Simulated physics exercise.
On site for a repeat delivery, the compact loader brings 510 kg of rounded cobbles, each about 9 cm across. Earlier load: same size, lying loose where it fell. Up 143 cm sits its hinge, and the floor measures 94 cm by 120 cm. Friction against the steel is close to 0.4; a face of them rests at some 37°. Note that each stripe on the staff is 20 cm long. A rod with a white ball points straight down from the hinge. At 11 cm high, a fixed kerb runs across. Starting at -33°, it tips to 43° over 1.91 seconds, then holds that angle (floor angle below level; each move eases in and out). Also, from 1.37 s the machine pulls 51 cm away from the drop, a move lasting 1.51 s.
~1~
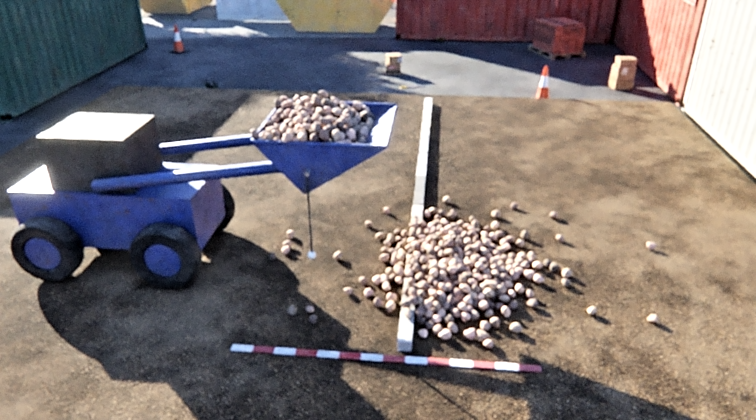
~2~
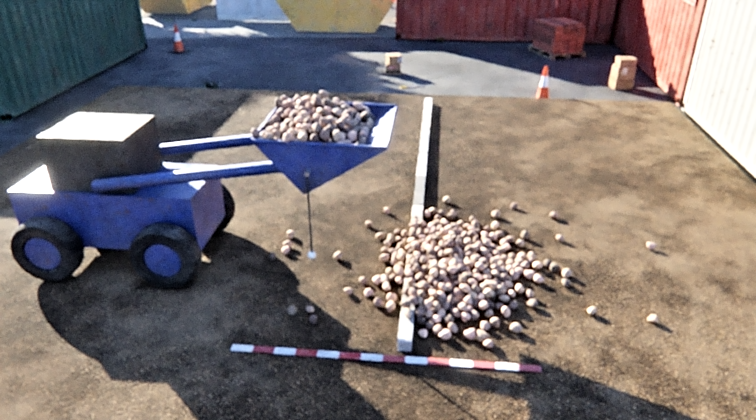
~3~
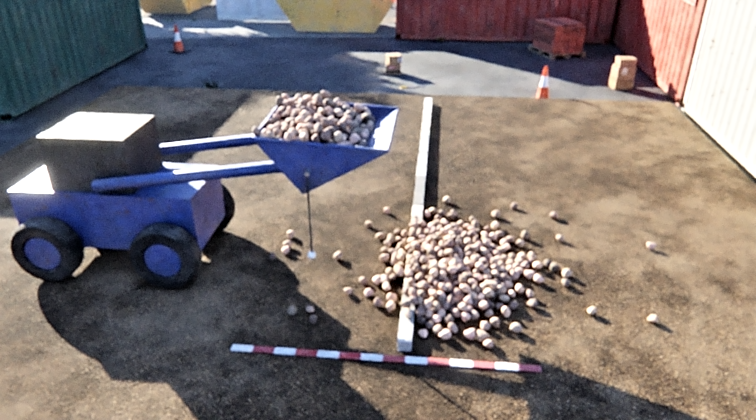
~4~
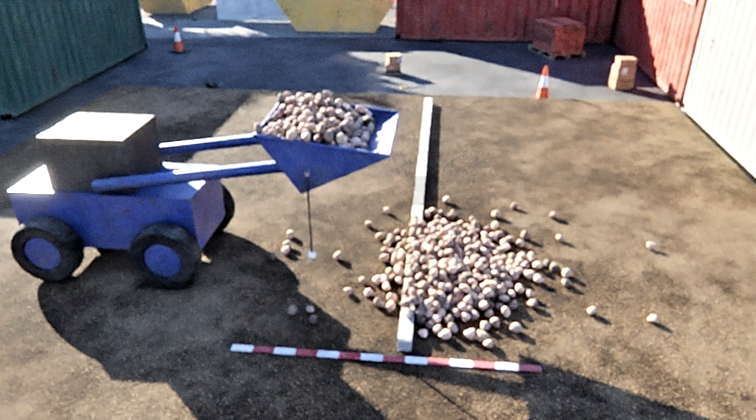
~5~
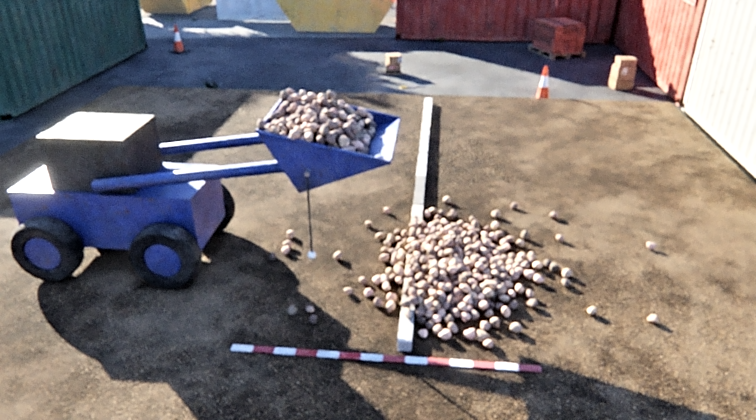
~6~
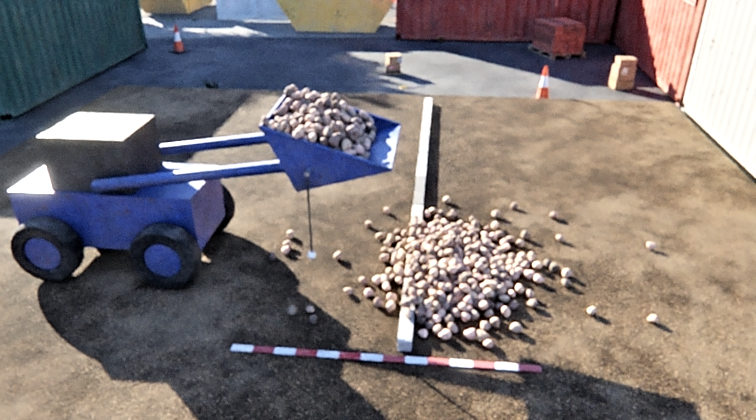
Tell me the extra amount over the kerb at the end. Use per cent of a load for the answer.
15 per cent.
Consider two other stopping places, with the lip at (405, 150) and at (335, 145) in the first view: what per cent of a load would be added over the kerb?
Near 35 in a hundred first, near 0 in a hundred second.
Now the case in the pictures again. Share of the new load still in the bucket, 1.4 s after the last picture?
Still inside: Some 5 %.
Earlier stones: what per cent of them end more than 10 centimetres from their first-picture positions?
Close to 5 in a hundred of them.
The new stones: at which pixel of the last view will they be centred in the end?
Middle: Approx. (386, 259) px.
Then, 0.8 s after the last picture the floor is at 31°; in per cent of one load, 86 in the bucket, 29 on this side of the kerb, 86 over the kerb; the foremost stones are at (586, 266).
Then, 1.4 s after the last picture the floor is at 43°; in per cent of one load, 6 in the bucket, 98 on this side of the kerb, 97 over the kerb; the foremost stones are at (586, 266).
Then, 2.8 s after the last picture the floor is at 43°; in per cent of one load, 0 in the bucket, 100 on this side of the kerb, 101 over the kerb; the foremost stones are at (586, 266).
Then, 5.5 s after the last picture the floor is at 43°; in per cent of one load, 0 in the bucket, 100 on this side of the kerb, 101 over the kerb; the foremost stones are at (586, 266). Net gain over the kerb, 15.
